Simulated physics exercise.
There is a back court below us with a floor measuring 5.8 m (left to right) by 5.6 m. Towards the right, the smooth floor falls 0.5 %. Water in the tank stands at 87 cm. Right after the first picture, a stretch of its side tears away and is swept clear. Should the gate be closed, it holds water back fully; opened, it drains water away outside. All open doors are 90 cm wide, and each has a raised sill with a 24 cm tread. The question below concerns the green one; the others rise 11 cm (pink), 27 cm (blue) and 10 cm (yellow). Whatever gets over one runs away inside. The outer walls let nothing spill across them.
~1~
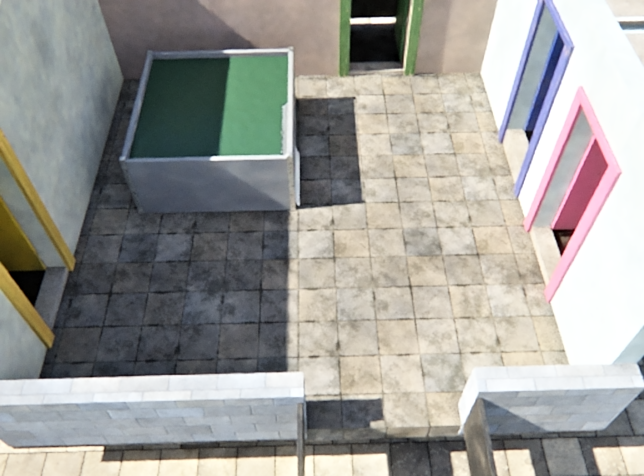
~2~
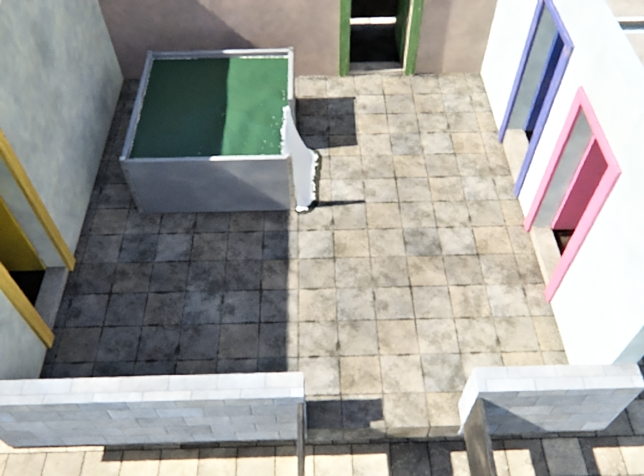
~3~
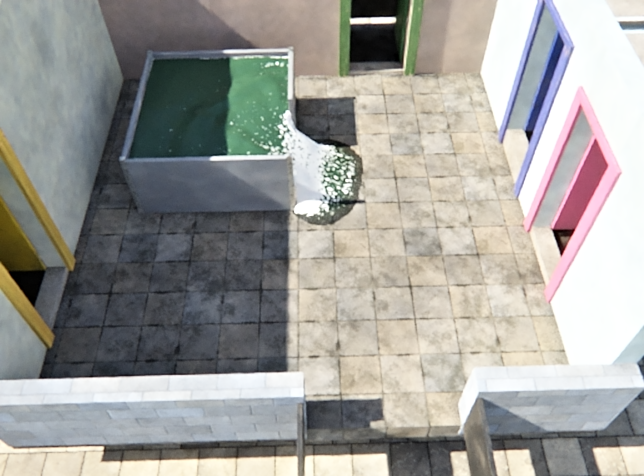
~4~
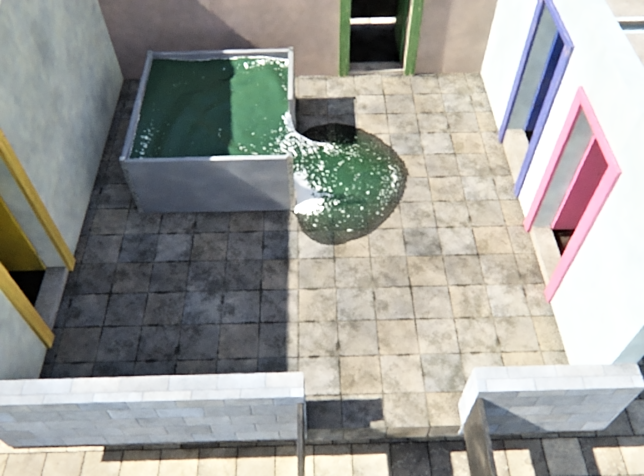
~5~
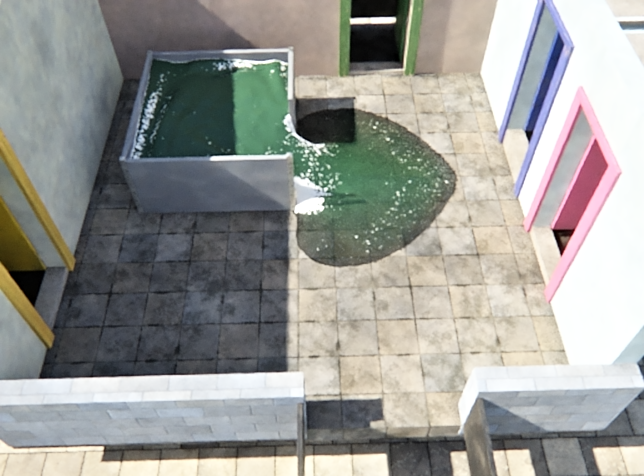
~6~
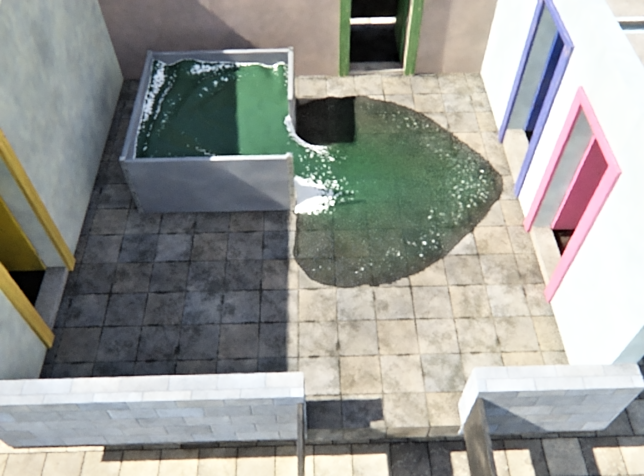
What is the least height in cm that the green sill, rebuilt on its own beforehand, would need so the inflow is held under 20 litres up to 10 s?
Around 7.5 cm would be enough.
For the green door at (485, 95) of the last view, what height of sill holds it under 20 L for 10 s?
Something near 24 cm.
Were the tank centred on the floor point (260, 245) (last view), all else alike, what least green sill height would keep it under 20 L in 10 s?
A height near 11.0 cm.
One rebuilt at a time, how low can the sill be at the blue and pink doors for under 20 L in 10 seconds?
About 32 cm at blue and 26 cm at pink.
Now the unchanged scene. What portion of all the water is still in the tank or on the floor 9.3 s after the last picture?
What remains is some 80 per cent of the water.
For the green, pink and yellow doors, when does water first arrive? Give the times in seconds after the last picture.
Green = 0.3 s, pink = 0.3 s, yellow = 4.5 s.
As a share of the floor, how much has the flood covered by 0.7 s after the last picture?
45 %.
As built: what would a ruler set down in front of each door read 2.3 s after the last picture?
Depths in cm - green: 10, pink: 23, blue: 28, yellow: 0.
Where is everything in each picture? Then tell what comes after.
In the first picture, the tank at (215, 105) is whole and still, 87 cm deep; the green door at (380, 19) is dry.
In the second picture, water pours out at (290, 159) and has run 0.4 m, to (316, 169); about 10 cm deep outside, 87 cm at the back.
In the third picture, the front is at (356, 177), 0.9 m from the gap at (290, 162); 1.0 m2 of floor is wet, 87 cm left at the back.
In the fourth picture, water pours out at (290, 165) and has run 1.6 m, to (402, 173); about 9 cm deep outside, 85 cm at the back.
In the fifth picture, the gap is at (290, 165), the front 2.2 m out at (450, 175); the back of the tank holds 77 cm.
In the sixth picture, water pours out at (290, 164) and has run 2.8 m, to (496, 184); about 5 cm deep outside, 72 cm at the back; 0.7 m in a straight line remain to the green door at (380, 19).
Then, 0.7 s after the last picture water covers 45 % of the floor, deepest (46 cm) near (304, 191); 3 cm at the green door, 0 litres in over its 7 cm sill.
Then, 2.3 s after the last picture water covers 50 % of the floor, deepest (38 cm) near (578, 399); 10 cm at the green door, 2 litres in over its 7 cm sill.
Then, 9.3 s after the last picture water covers 100 % of the floor, deepest (16 cm) near (186, 409); 8 cm at the green door, 26 litres in over its 7 cm sill.
At the green door as built, the water peaked near 11 cm, 2.1 s after the last picture.
With a sill of 7 cm, 26 litres would have come in within the 10 s; with 9.5 cm, 8 litres. So under 20 litres takes about 7.5 cm.
